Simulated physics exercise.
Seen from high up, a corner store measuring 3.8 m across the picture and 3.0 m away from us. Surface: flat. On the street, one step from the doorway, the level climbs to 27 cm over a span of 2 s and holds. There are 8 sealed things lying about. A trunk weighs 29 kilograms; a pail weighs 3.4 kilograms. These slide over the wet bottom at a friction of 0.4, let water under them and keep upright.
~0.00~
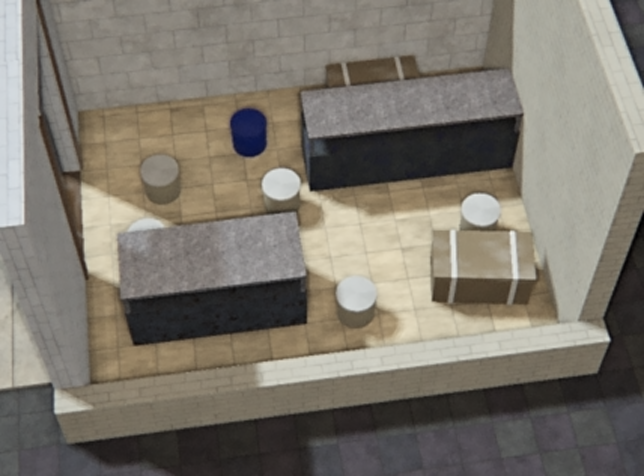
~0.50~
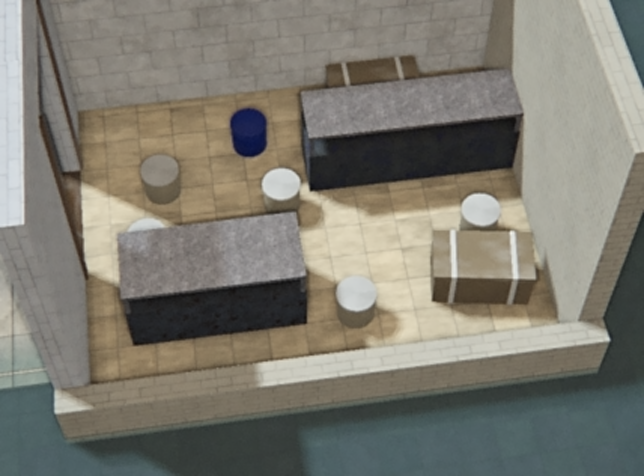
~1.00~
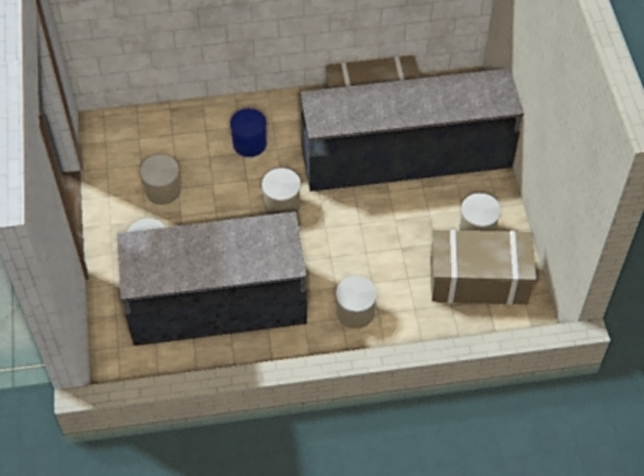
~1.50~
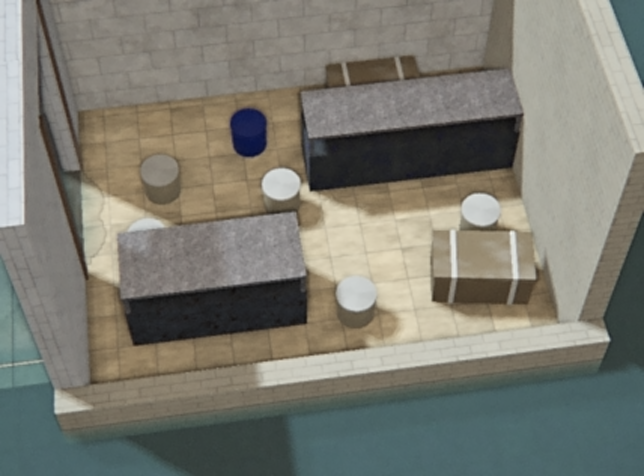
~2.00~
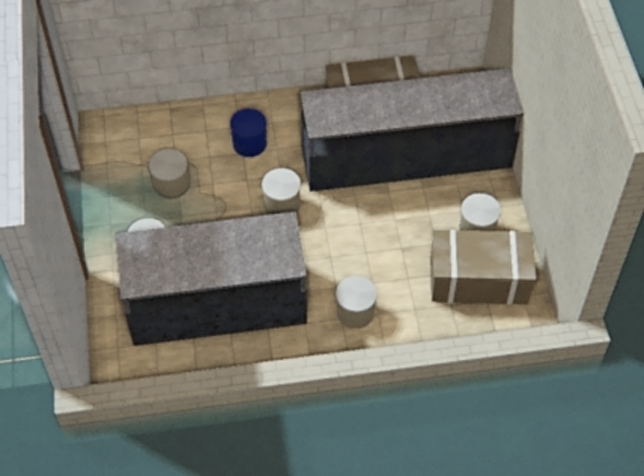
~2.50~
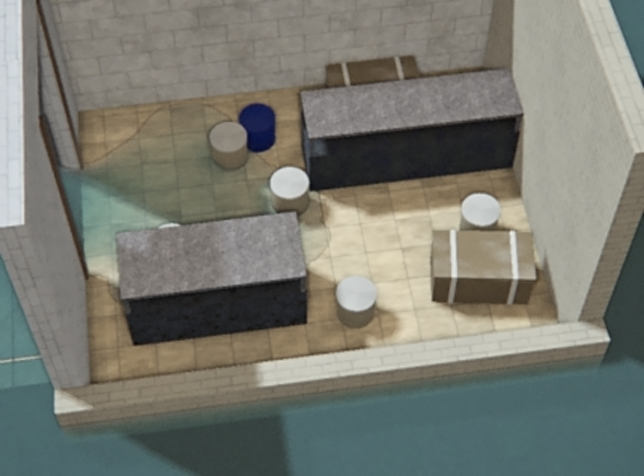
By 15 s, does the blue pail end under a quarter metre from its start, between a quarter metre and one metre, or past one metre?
It shifts a modest distance.
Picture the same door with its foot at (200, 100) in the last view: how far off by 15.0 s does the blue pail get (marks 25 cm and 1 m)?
Then the blue pail would have gone a long way.
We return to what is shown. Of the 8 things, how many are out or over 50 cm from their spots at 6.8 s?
The number comes to 7.
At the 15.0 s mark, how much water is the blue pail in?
Somewhere close to 24 cm.
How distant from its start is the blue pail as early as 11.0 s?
Displacement by then near 40 cm.
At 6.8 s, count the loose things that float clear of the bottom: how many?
The count is 6.
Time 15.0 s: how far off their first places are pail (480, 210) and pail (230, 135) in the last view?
Respectively 80 and 120 centimetres.
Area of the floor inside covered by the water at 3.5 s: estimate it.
Some 6.0 m2 of it.
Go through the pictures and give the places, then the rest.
The blue pail at (248, 122) rests on the ground; 0.0 m2 under water; 0 of 8 have shifted, in the first frame.
The blue pail at (248, 122), on the bottom; water covers 0.0 m2; 0 of 8 have shifted, in the second frame.
The blue pail at (248, 122) rests on the ground; water covers 0.0 m2; 0 of 8 have shifted, in the third frame.
The blue pail at (248, 122), on the bottom; 0.1 m2 under water; 0 of 8 have shifted, in the fourth frame.
The blue pail at (248, 122), on the bottom; water covers 0.8 m2; 1 of 8 have shifted, in the fifth frame.
The blue pail at (257, 118) rests on the ground, 9 cm from its start; water covers 2.5 m2; 4 of 8 have shifted, in the sixth frame.
After 3.5 s the blue pail is near (309, 69), 0.7 m from its start, afloat; 3 afloat.
After 6.8 s the blue pail is near (363, 60), 1.2 m from its start, afloat; 6 afloat.
After 11.0 s the blue pail is near (255, 72), 0.4 m from its start, afloat; 8 afloat.
After 15.0 s the blue pail is near (257, 144), 0.4 m from its start, afloat; 8 afloat.
